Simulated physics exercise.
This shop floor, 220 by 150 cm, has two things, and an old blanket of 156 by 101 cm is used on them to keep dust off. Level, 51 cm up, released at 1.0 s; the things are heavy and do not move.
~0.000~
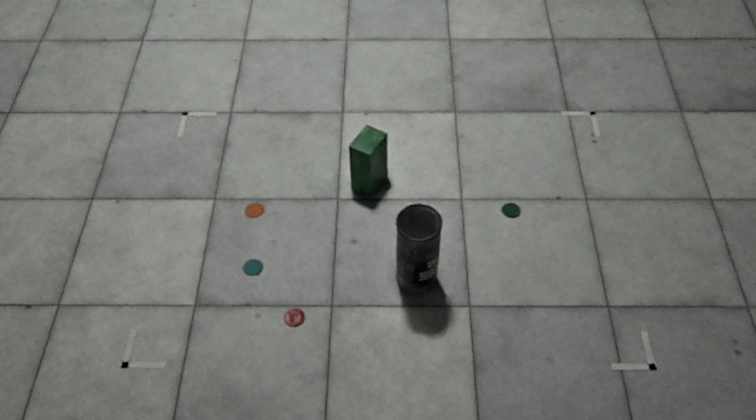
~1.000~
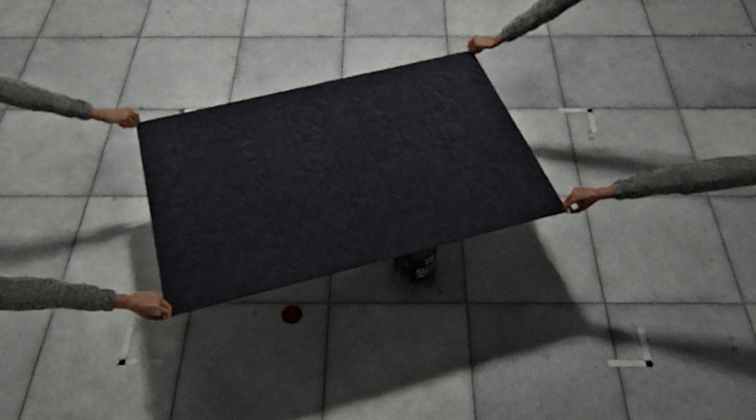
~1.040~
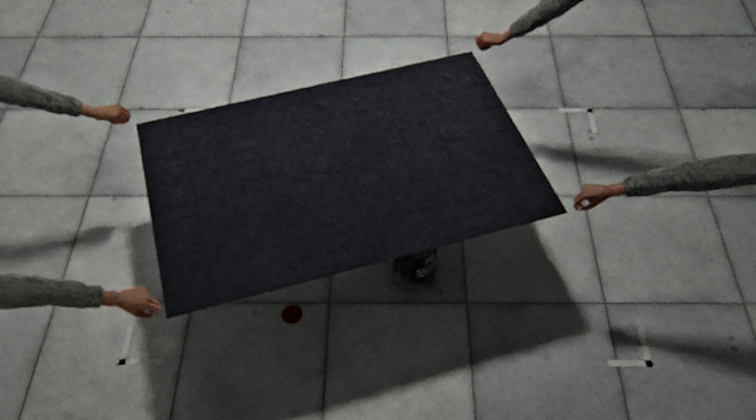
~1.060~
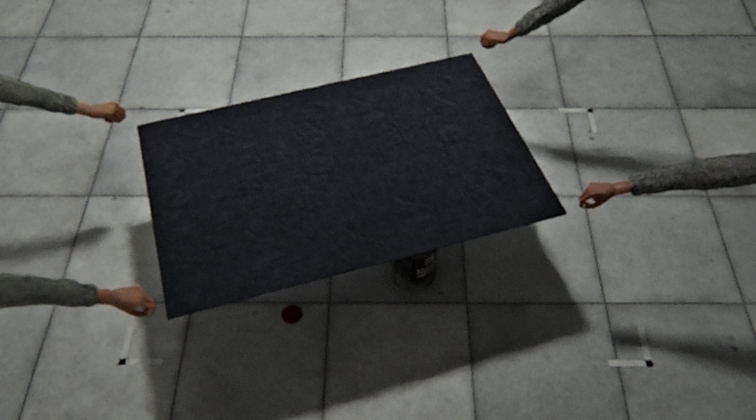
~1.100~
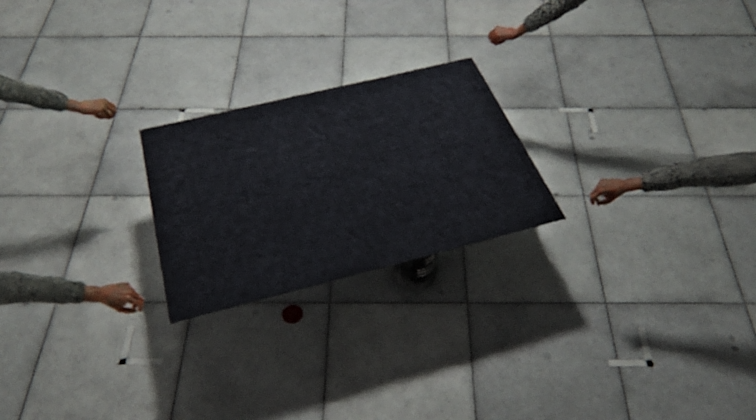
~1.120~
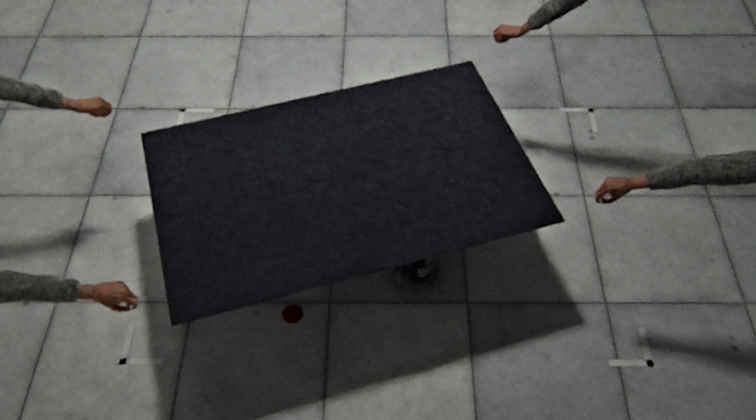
The video shows a green block and a dark cylinder among small coloured discs on a tiled floor, then four hands holding a dark blanket above them by its corners, letting go and drawing back as it lowers slightly.
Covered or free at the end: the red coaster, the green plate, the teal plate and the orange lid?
Result: Red coaster ends under the cloth, green plate remains in the open, teal plate gets covered, orange lid ends under the cloth.
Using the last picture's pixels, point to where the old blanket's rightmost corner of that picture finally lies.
Around pixel (464, 293).
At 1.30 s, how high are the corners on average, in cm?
12 cm.
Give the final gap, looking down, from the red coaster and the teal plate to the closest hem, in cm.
I'd put the first at about 18 cm and the second at about 10 cm.
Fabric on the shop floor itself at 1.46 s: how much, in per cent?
Roughly 30 per cent of it.
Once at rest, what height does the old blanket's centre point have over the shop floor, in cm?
I'd put it near 26 cm.
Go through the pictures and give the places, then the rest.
In the first picture, red coaster (295, 317); green plate (511, 210); teal plate (253, 267); orange lid (254, 210); black bin (419, 222), 41 cm tall; green crate (368, 139), 30 cm tall.
In the second picture, old blanket corners (167, 318) (136, 123) (472, 50) (568, 212); highest point 51 cm, lowest 51 cm.
In the third picture, old blanket corners (167, 319) (136, 124); highest point 50 cm, lowest 50 cm.
In the fourth picture, old blanket corners (168, 320) (137, 126); highest point 49 cm, lowest 49 cm.
In the fifth picture, old blanket corners (170, 324) (139, 130); highest point 46 cm, lowest 46 cm.
In the sixth picture, old blanket corners (172, 327) (141, 134) (471, 61) (565, 222); highest point 45 cm, lowest 44 cm.
After 1.3 s, 0 % of it is down, spanning 162 by 139 cm, above red coaster, orange lid, teal plate.
After 1.5 s, 30 % of it is down, spanning 134 by 129 cm, above red coaster, orange lid, teal plate.
After 1.6 s, 40 % of it is down, spanning 130 by 127 cm, above red coaster, orange lid, teal plate.
After 1.8 s, 40 % of it is down, spanning 130 by 127 cm, above red coaster, orange lid, teal plate.
After 3.3 s, 40 % of it is down, spanning 130 by 127 cm, above red coaster, orange lid, teal plate.
